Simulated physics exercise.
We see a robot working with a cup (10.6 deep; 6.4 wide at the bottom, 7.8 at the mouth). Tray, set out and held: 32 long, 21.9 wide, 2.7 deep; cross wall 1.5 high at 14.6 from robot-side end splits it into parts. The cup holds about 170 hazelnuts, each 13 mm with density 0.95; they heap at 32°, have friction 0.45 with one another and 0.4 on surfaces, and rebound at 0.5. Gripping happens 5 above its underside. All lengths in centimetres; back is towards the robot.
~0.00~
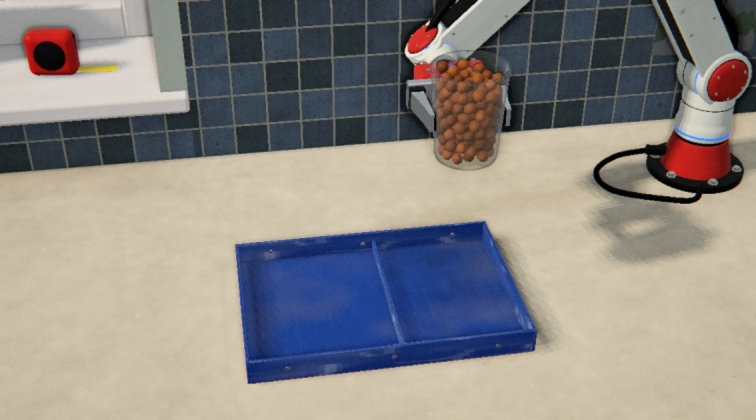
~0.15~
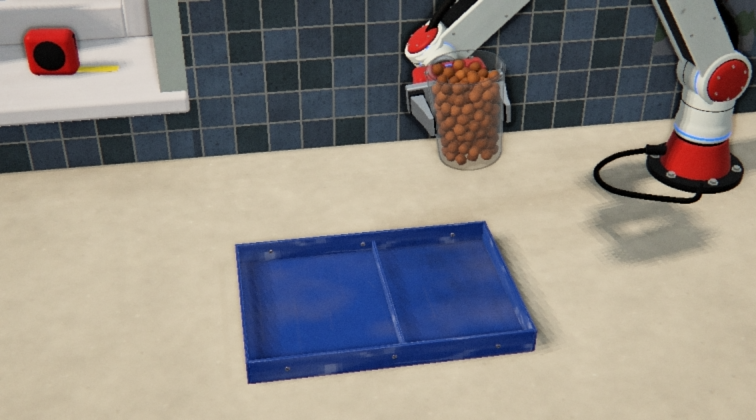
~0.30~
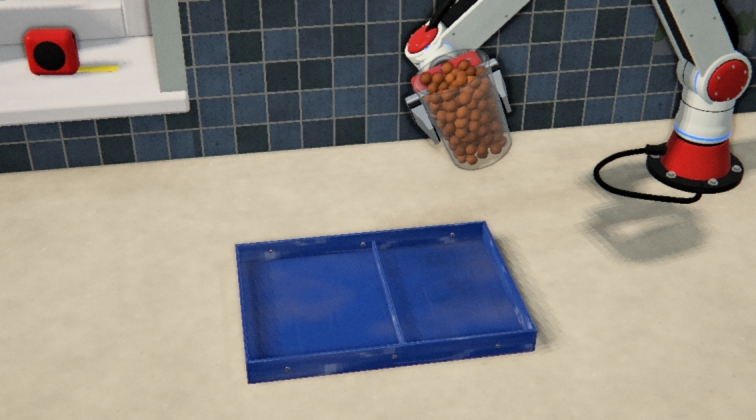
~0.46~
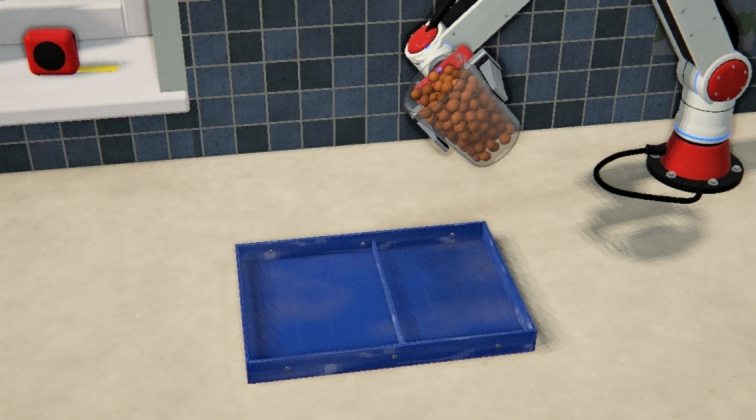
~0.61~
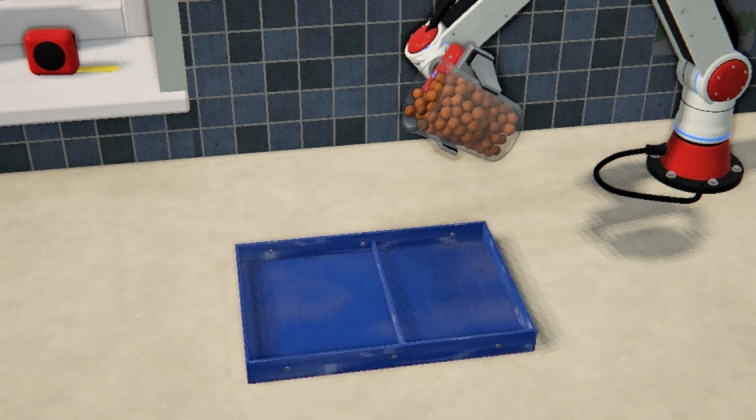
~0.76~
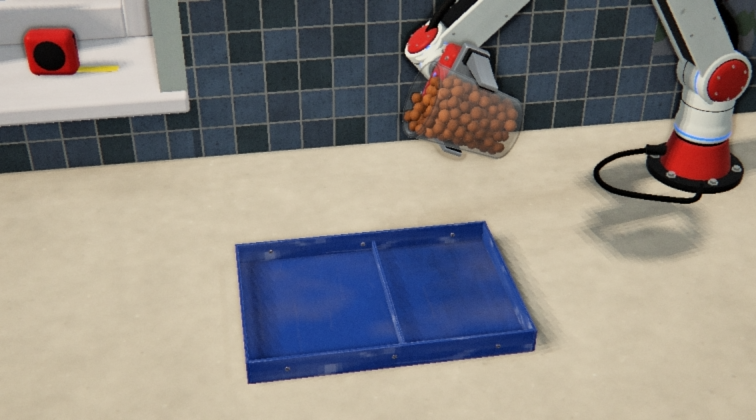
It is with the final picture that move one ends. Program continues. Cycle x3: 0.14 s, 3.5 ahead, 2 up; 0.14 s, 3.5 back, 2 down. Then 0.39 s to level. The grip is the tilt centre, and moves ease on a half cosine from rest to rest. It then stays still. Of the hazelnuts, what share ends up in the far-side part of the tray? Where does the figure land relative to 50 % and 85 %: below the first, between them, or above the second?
It lands below 50 %.
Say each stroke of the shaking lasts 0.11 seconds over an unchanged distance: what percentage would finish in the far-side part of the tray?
Estimate: Near 50 per cent.
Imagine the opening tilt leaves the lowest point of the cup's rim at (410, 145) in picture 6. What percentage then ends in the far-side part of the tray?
Roughly 70 percent, give or take.
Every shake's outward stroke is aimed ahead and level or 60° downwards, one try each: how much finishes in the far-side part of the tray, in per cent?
Estimates, in order: 30 % then 5 %.
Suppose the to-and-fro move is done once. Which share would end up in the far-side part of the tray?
Roughly 20 percent.
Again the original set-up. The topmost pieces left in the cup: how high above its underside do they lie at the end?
Around 7.5 cm above the underside.
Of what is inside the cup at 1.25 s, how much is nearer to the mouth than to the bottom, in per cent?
Around 65 percent.
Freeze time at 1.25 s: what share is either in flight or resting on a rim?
I'd put it near 5 per cent.
After 1.25 s, tilted 65° forward, highest piece 28 above the table; 127 in the cup, 30 in the far-side part, 2 in the robot-side part, 9 in flight or on a rim.
After 1.74 s, tilted 45° forward, highest piece 27 above the table; 92 in the cup, 63 in the far-side part, 8 in the robot-side part, 3 on the table or floor, 2 in flight or on a rim.
After 2.19 s, level, highest piece 27 above the table; 92 in the cup, 64 in the far-side part, 9 in the robot-side part, 3 on the table or floor.
After 3.24 s, level, highest piece 27 above the table; 92 in the cup, 64 in the far-side part, 9 in the robot-side part, 3 on the table or floor.
At rest, 92 in the cup, 64 in the far-side part, 9 in the robot-side part, 3 on the table or floor. That is 38 % in the far-side part of the tray.
